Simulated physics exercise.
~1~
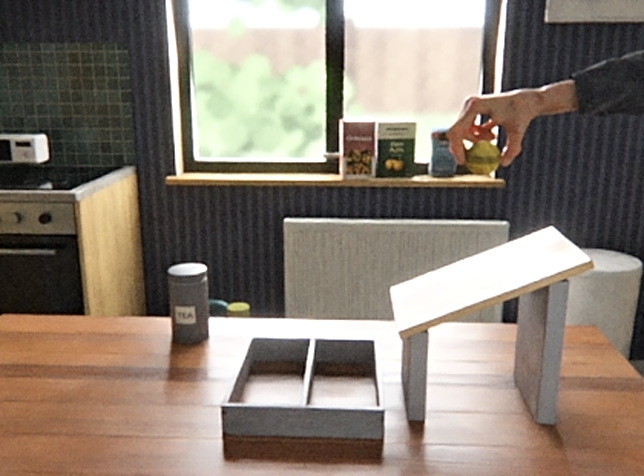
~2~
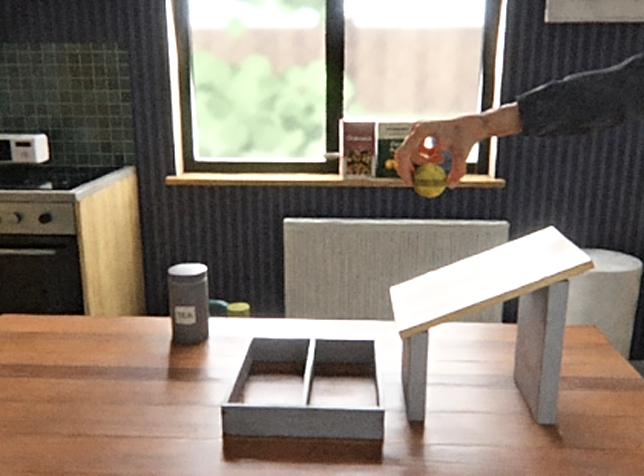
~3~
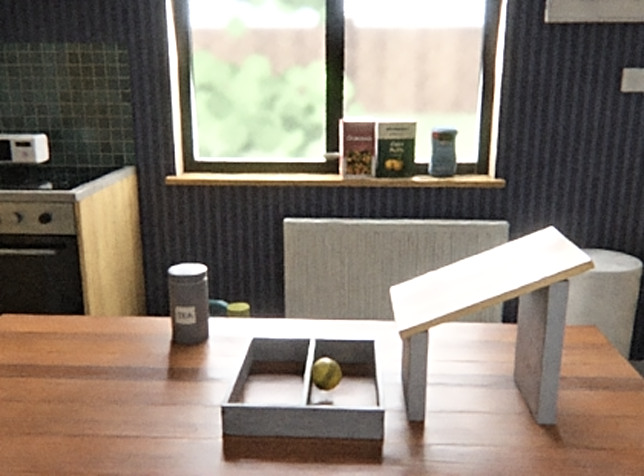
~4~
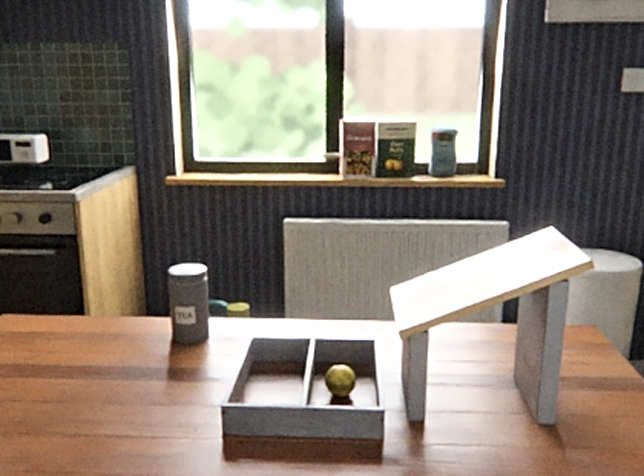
In a kitchen, a hand carried a yellow ball leftward above a table holding a slanted board, a divided tray and a grey jar, then let it go, and the ball ended up in the tray's right-hand bay, nearest the board.
